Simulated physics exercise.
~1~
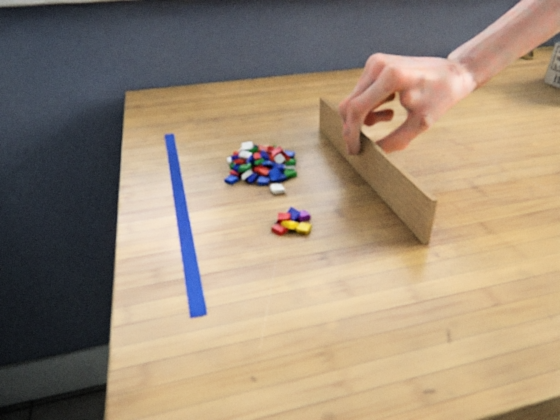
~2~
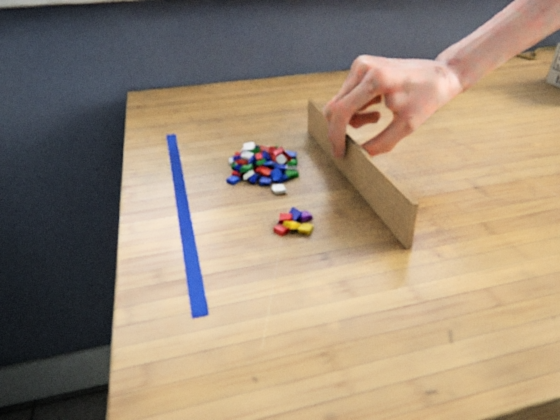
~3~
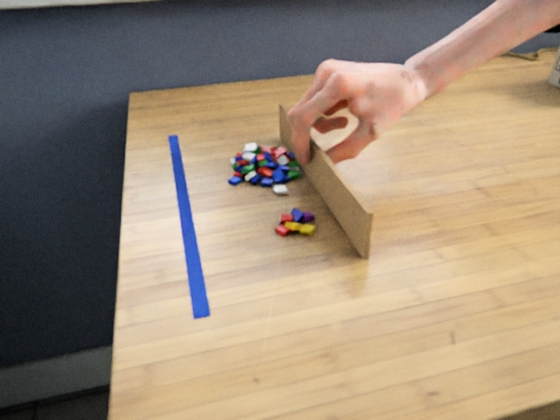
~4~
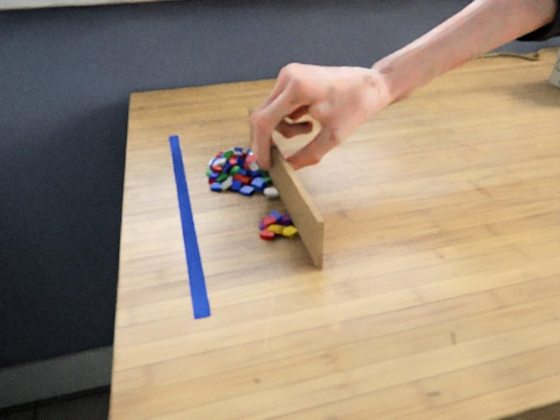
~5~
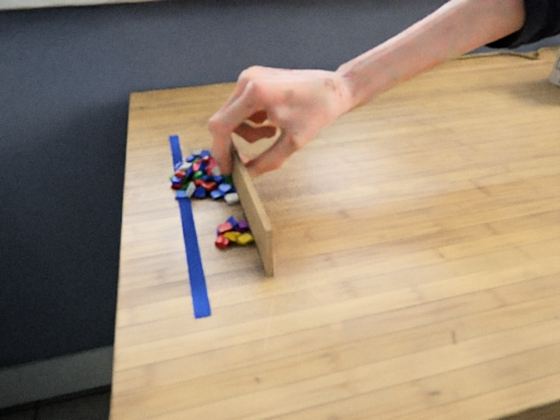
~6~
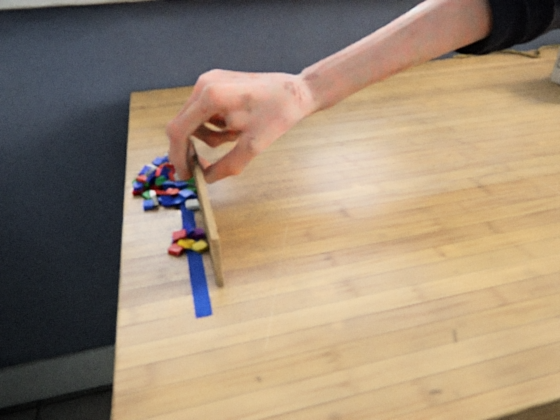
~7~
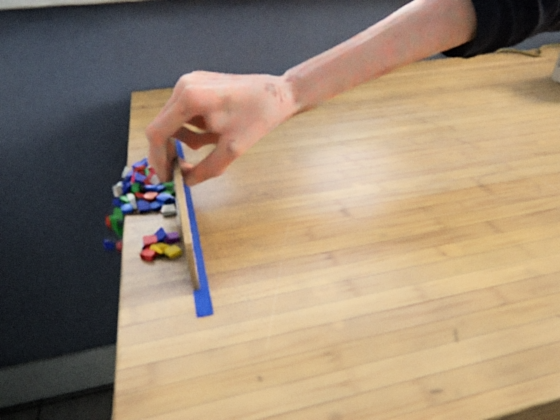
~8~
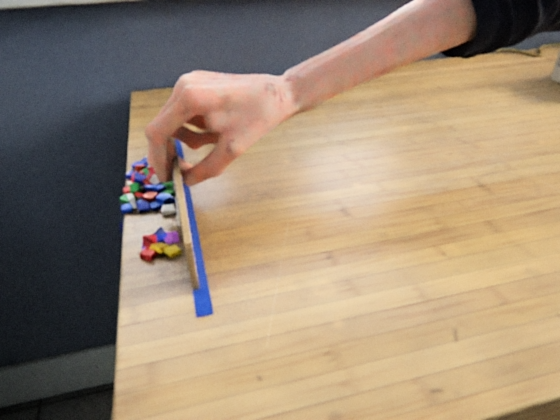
A hand slides a card left, pushing two colourful piles to the table's edge, some pieces falling.
